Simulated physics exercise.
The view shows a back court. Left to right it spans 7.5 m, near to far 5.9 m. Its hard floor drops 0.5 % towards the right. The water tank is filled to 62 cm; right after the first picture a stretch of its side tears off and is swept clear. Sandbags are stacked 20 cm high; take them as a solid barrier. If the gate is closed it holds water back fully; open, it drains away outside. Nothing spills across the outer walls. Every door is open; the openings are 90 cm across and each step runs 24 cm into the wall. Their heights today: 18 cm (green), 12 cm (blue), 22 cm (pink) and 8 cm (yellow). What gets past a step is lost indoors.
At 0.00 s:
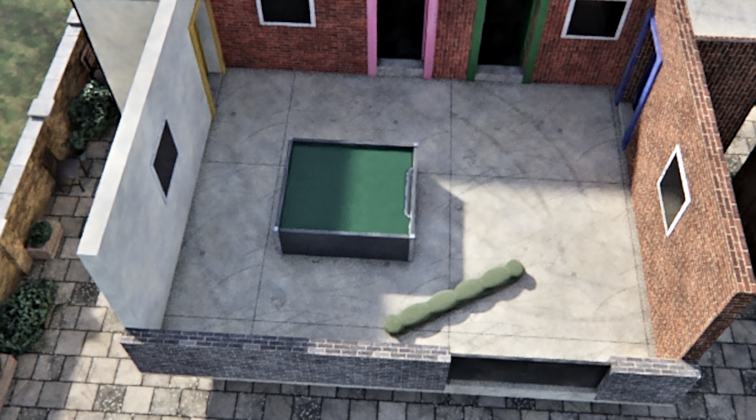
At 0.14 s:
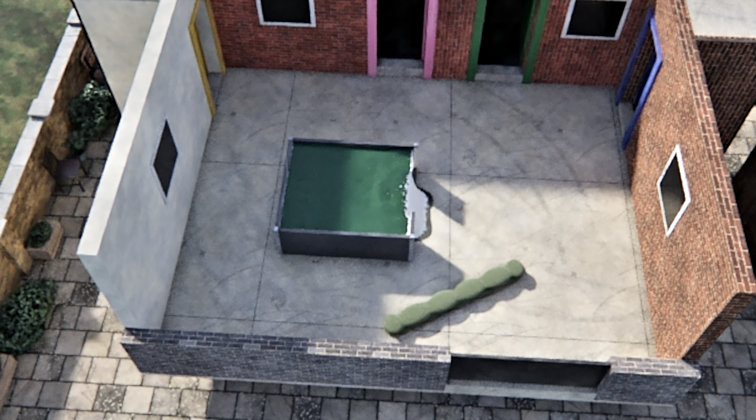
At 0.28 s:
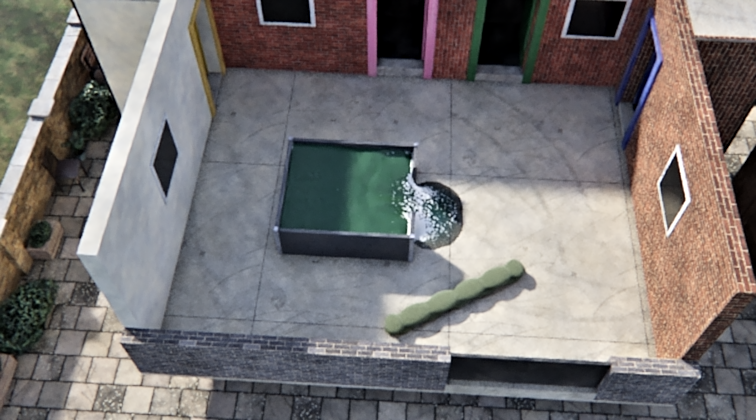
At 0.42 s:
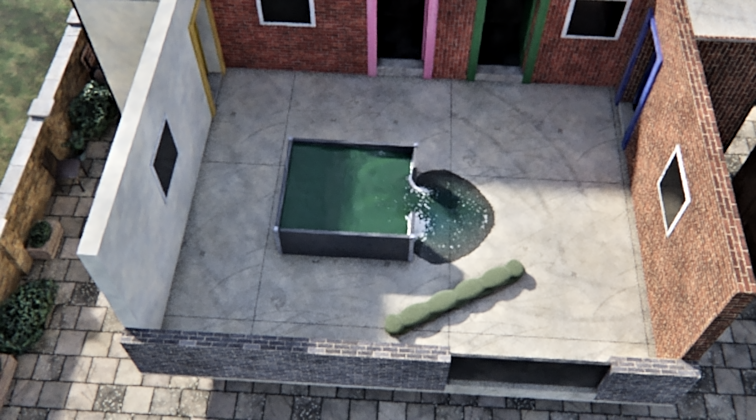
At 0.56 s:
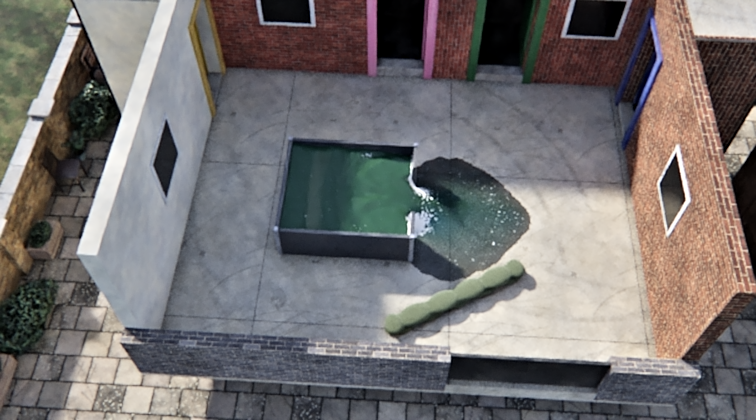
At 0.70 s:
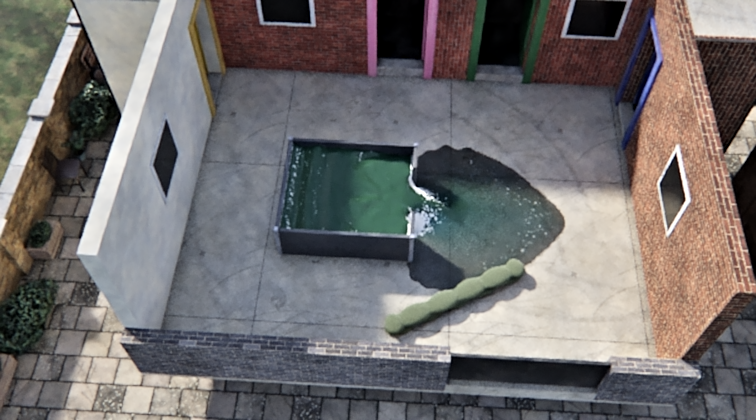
Green water burst through the right side of a square tank in a walled courtyard, splashed white at the gap, and spread rightward over the grey floor in a widening dark pool beside the sandbags.
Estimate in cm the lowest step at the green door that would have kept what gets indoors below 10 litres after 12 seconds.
About 5 cm.
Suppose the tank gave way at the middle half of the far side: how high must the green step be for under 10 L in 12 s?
Some 6.5 cm.
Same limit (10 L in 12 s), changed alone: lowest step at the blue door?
About 14.0 cm at blue.
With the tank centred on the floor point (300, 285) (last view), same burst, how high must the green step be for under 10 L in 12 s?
Then roughly 8.5 cm.
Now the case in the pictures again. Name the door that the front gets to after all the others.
Last comes the yellow one.
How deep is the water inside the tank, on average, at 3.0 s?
Roughly 32 cm on average.
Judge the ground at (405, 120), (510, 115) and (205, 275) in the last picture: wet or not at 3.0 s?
In turn: Dry, wet, still dry.
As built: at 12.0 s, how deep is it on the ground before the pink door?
Roughly 3.0 cm deep.
After 1.4 s water covers 25 % of the floor, deepest (30 cm) near (426, 216); it has not reached the green door.
After 3.0 s water covers 40 % of the floor, deepest (26 cm) near (610, 91); 2 cm at the green door, 0 litres in over its 18 cm step.
After 12.0 s water covers 95 % of the floor, deepest (10 cm) near (653, 381); 5 cm at the green door, 0 litres in over its 18 cm step.
At the green door as built, the water arrived by 2.7 s and peaked near 9 cm at 4.2 s.
With a step of 4 cm, 22 litres would have come in within the 12 s; with 5.5 cm, 7 litres. So under 10 litres takes about 5 cm.
